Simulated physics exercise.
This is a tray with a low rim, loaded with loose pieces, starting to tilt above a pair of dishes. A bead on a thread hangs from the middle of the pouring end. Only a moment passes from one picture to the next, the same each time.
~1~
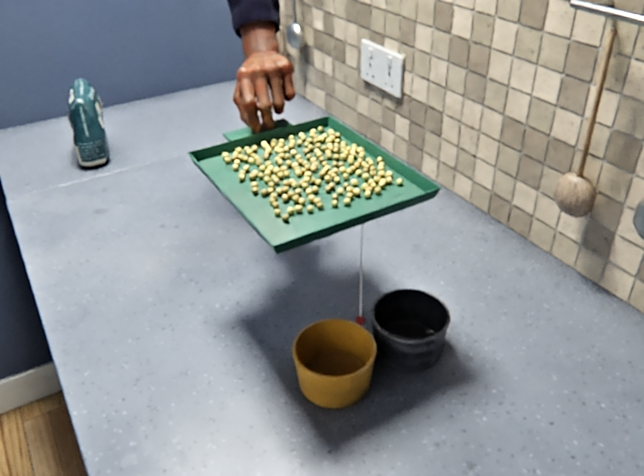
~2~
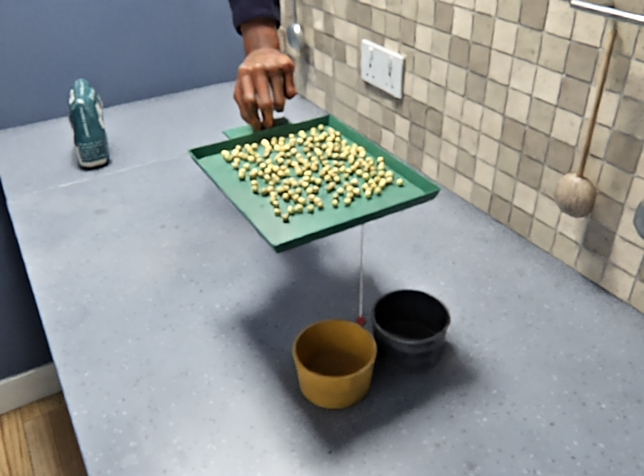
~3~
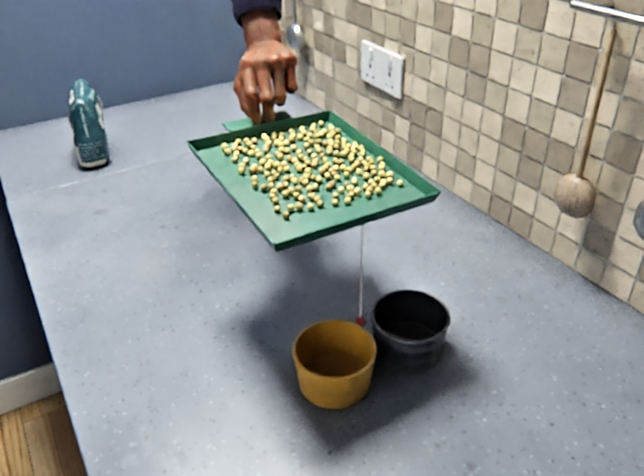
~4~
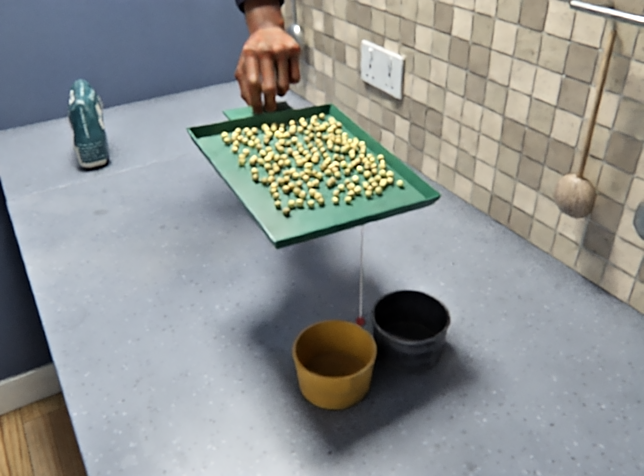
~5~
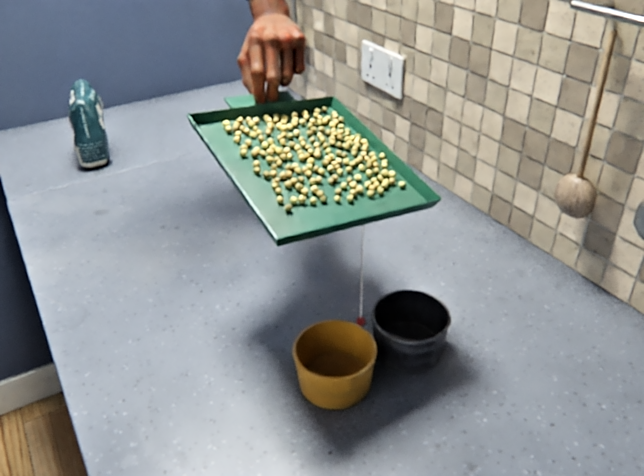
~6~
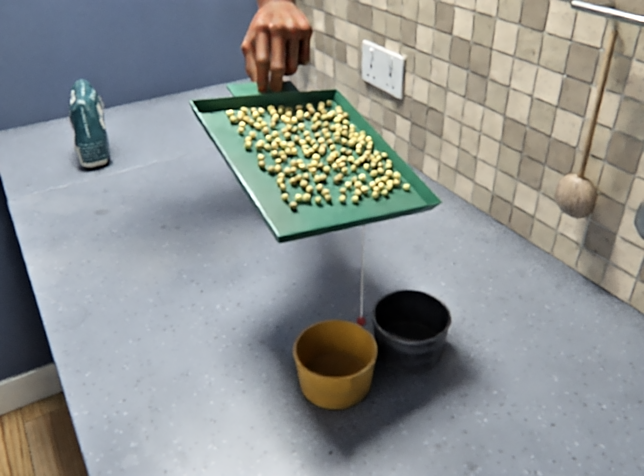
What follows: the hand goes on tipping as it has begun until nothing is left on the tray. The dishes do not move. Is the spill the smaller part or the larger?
In the dishes lies over half of it.
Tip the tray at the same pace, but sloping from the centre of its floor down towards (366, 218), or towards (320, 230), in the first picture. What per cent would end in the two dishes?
About 40 and 40 per cent.
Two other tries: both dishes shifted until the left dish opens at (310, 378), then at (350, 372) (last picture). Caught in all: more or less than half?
In turn: Below a half; the smaller part.
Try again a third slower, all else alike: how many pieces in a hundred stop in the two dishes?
Roughly 80 in a hundred.
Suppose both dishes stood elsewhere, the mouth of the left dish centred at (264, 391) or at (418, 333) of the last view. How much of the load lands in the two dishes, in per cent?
The first gives 0 %, the second 40 %.
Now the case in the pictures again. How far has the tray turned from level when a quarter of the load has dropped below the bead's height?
At some 70 degrees.
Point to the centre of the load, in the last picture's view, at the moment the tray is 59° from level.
At about (409, 207).
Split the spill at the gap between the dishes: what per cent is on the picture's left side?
Near 0 %.
Soon after the last picture, tray tipped steeply; most on the tray; a small part in the right dish; a stray few outside both; a small part in the air.
A little later, tray tipped right over; a stray few on the tray; a stray few in the left dish; about two thirds in the right dish; about a quarter outside both; a small part in the air.
Later still, tray tipped past a quarter turn; most in the right dish; about a quarter outside both.
At rest, tray tipped past a quarter turn; none in the left dish; most in the right dish; about a quarter outside both.
